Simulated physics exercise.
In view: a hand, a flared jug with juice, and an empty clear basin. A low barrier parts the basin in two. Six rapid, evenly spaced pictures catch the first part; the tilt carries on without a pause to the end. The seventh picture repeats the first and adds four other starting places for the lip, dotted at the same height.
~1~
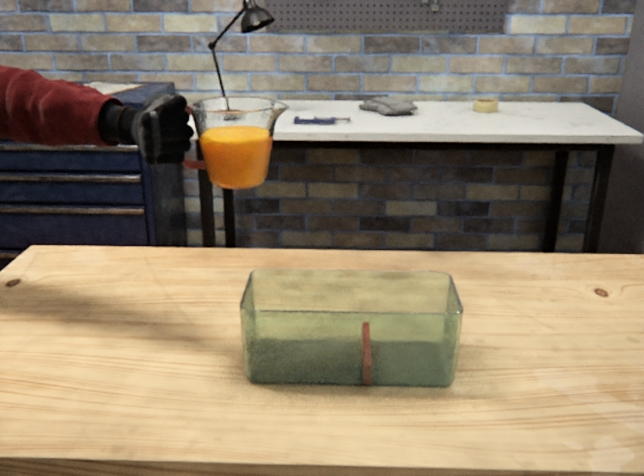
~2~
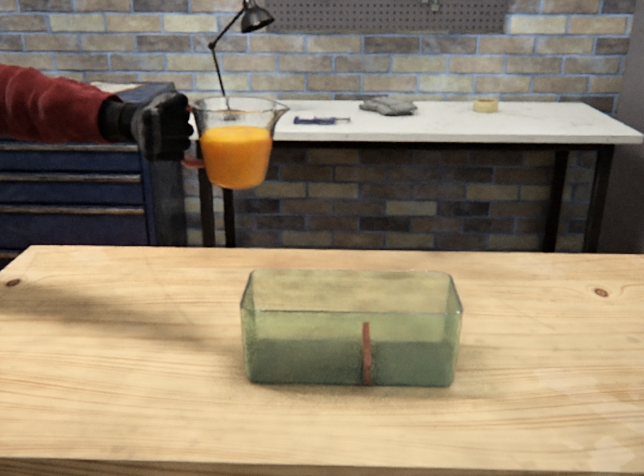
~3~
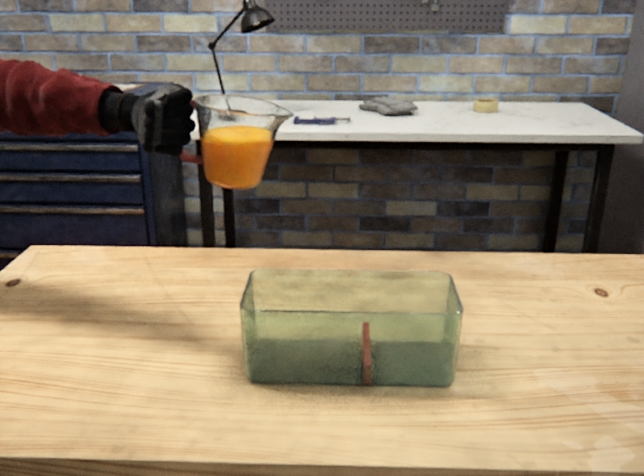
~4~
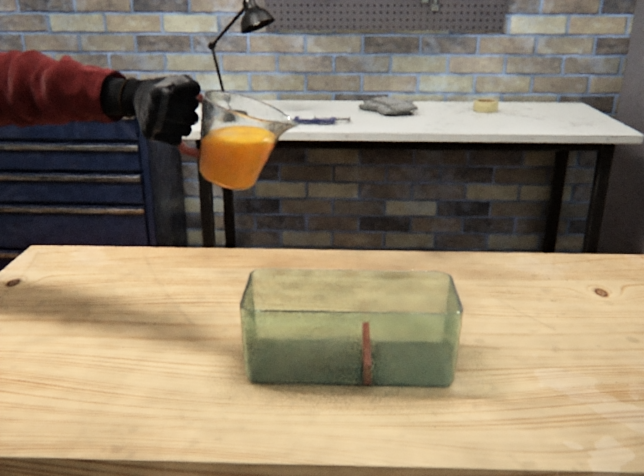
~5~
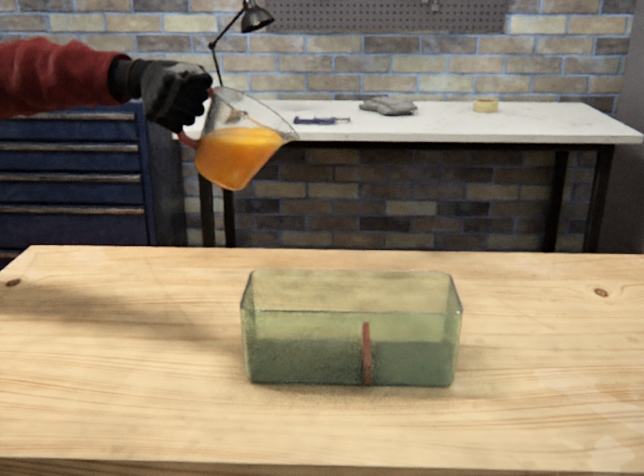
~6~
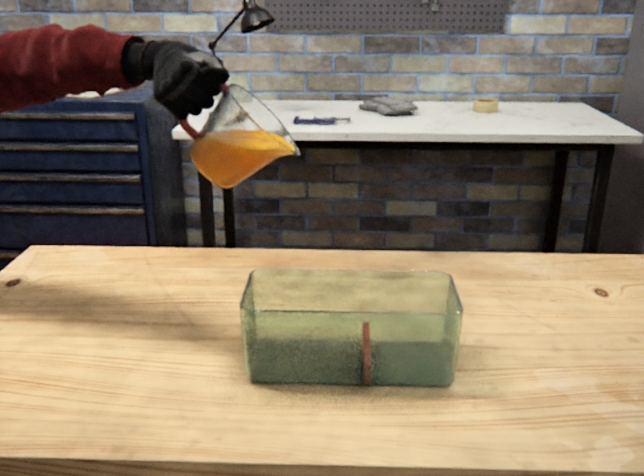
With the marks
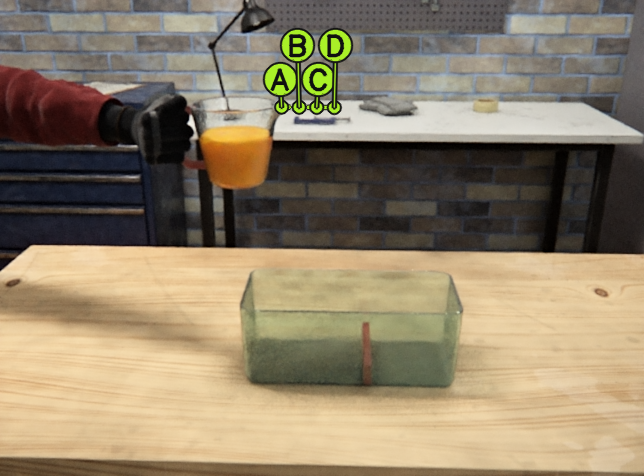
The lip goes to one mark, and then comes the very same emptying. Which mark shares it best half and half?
Best: D.
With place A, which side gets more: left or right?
The left side.
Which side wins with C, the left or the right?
More ends on the left.
On the marked copy, A at (281, 107); B at (299, 107); C at (316, 107); D at (334, 107).
If A is chosen, about 81 % ends left of the wall and 14 % right of it; 5 % is lost outside.
If B is chosen, about 82 % ends left of the wall and 10 % right of it; 8 % is lost outside.
If C is chosen, about 79 % ends left of the wall and 16 % right of it; 5 % is lost outside.
If D is chosen, about 41 % ends left of the wall and 54 % right of it; 5 % is lost outside.
